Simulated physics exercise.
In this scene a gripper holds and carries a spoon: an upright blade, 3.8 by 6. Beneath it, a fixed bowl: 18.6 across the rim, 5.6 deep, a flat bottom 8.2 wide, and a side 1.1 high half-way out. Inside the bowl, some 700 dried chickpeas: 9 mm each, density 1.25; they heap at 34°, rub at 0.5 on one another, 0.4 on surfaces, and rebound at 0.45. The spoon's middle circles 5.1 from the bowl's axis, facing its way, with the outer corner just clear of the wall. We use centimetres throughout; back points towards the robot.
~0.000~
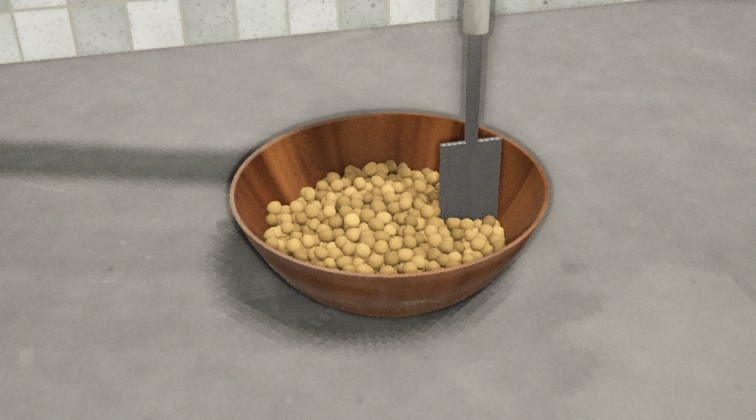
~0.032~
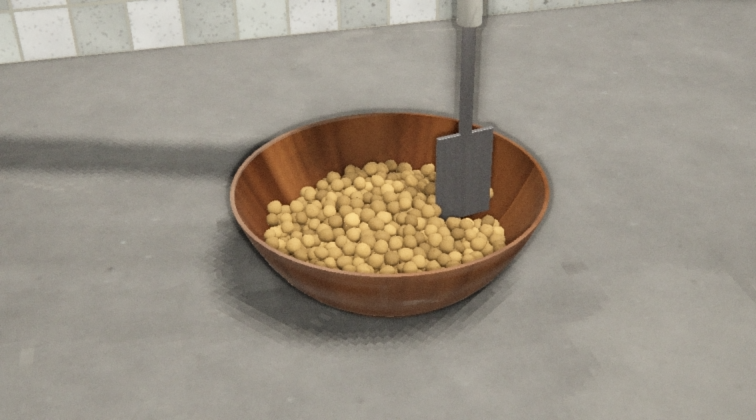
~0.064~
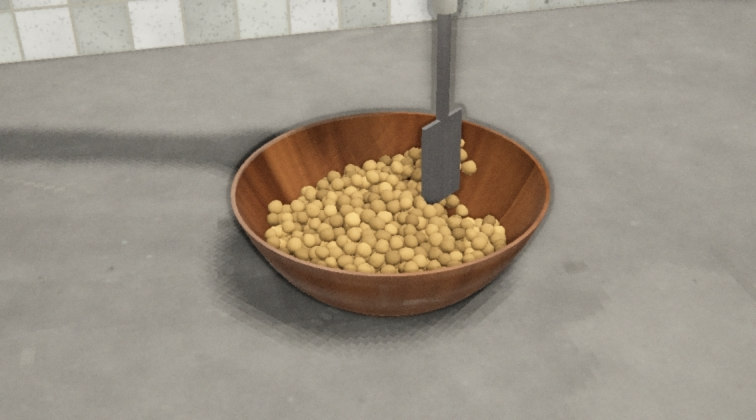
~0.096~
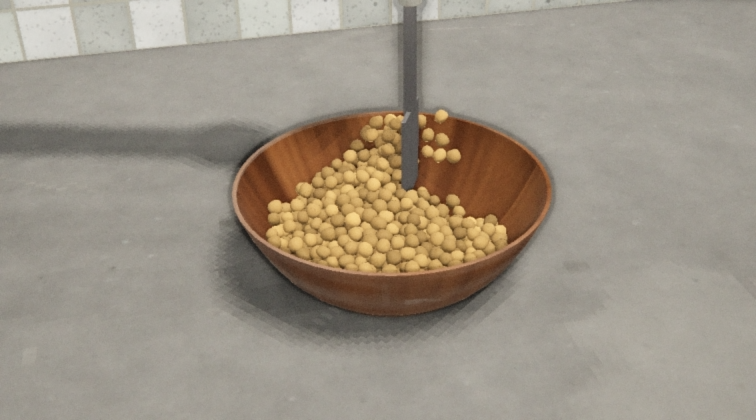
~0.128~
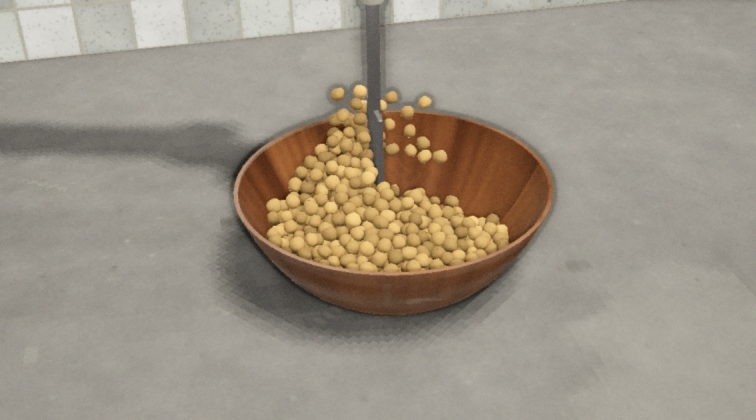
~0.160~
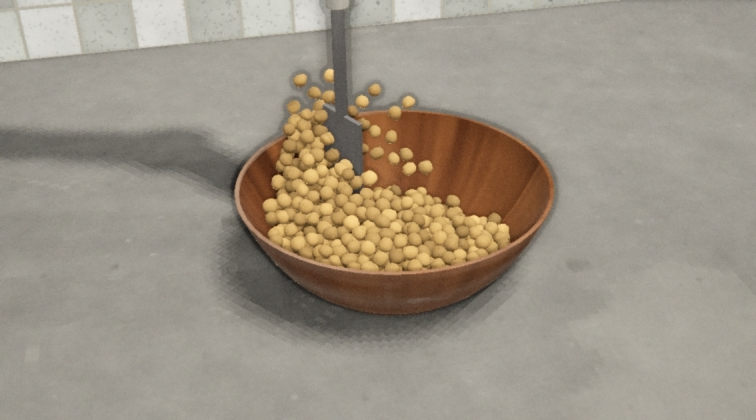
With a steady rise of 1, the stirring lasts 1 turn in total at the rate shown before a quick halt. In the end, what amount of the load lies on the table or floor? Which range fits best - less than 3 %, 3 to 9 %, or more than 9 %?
The range that fits is more than 9 %.
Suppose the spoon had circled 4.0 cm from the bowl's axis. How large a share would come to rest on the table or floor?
Roughly 20 percent, I'd expect.
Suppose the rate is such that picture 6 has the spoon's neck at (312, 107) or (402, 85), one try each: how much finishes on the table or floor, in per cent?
Roughly 25 per cent on the first try and 10 per cent on the second.
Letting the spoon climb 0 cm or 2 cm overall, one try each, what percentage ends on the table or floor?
30 % and 15 %.
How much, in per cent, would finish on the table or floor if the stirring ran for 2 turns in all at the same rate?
In that case some 35 per cent.
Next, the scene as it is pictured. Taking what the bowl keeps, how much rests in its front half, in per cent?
Roughly 45 per cent.
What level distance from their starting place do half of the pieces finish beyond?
Roughly 4 cm, measured level.
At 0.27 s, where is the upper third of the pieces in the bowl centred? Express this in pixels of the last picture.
Around (347, 247).
After 0.27 s, 207° round, highest piece 9 above the table; 647 in the bowl, 10 on the table or floor, 40 in flight or on the tool.
After 0.38 s, 298° round, highest piece 9 above the table; 602 in the bowl, 53 on the table or floor, 42 in flight or on the tool.
After 0.63 s, 0° round, highest piece 5 above the table; 553 in the bowl, 144 on the table or floor.
After 1.33 s, 0° round, highest piece 5 above the table; 553 in the bowl, 144 on the table or floor.
At rest, 553 in the bowl, 144 on the table or floor. That is 21 % on the table or floor.
